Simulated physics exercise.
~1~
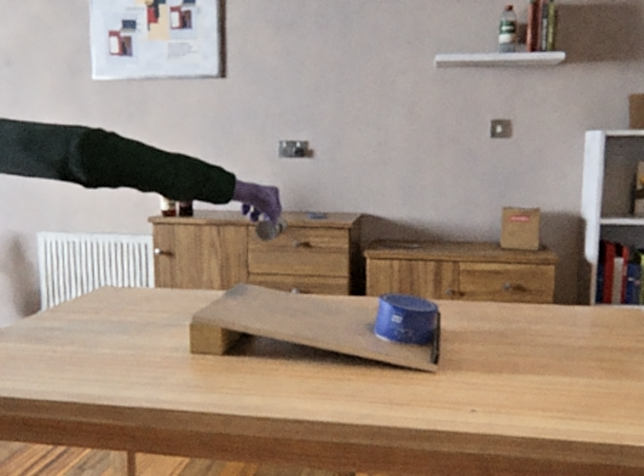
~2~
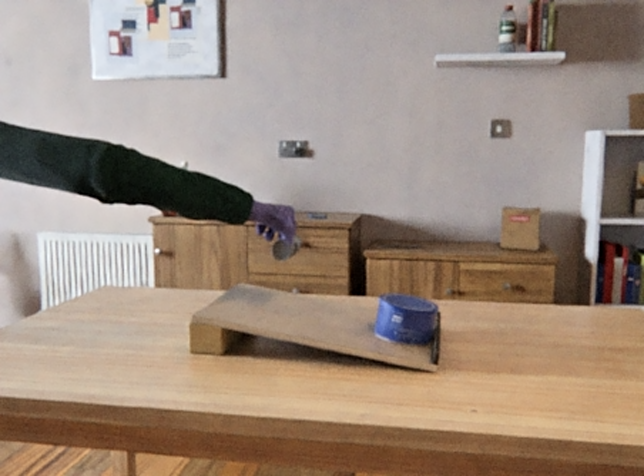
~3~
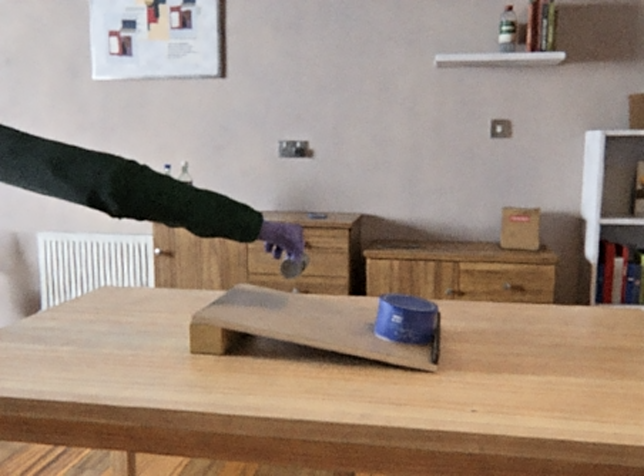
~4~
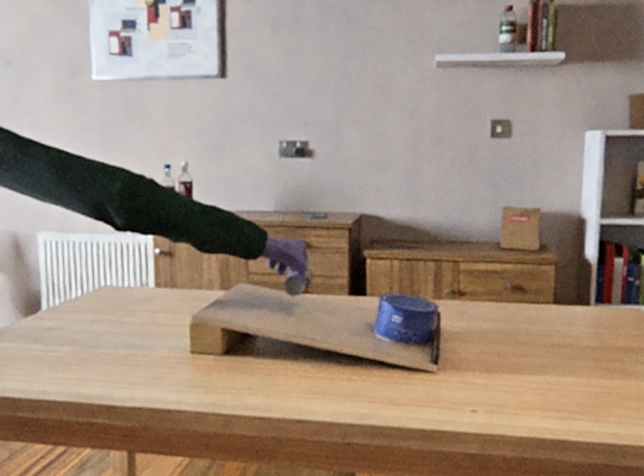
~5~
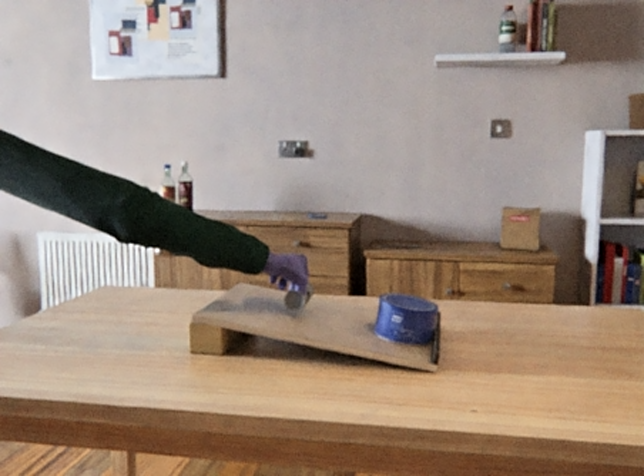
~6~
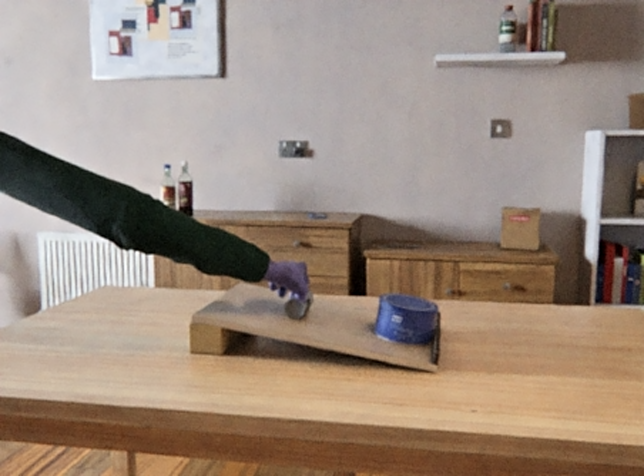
In this clip, a hand reaching in from the left lowers a small grey object to the surface of a sloping board on a wooden table, while a blue tub sits still near the board's lower right end.
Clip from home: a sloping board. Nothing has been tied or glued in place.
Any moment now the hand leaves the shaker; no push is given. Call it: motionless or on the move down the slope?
On the move.
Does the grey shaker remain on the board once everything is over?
In the end it stays aboard.
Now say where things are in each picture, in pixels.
On its way; grey shaker (272, 228); blue tub (406, 319), in the first frame.
On its way; grey shaker (287, 247); blue tub (406, 319), in the second frame.
On its way; grey shaker (295, 264); blue tub (406, 319), in the third frame.
On its way; grey shaker (299, 281); blue tub (406, 319), in the fourth frame.
On its way; grey shaker (300, 295); blue tub (406, 319), in the fifth frame.
In place under the hand; grey shaker (300, 303); blue tub (406, 319), in the sixth frame.
Then, 0.50 s after the last picture, grey shaker rolled about its own width near (328, 309).
Then, 0.70 s after the last picture, grey shaker rolled well along near (364, 316).
At rest, moved from the start, grey shaker; blue tub in place. Seen from the same camera at the end, grey shaker near (369, 317). The grey shaker runs down the board.
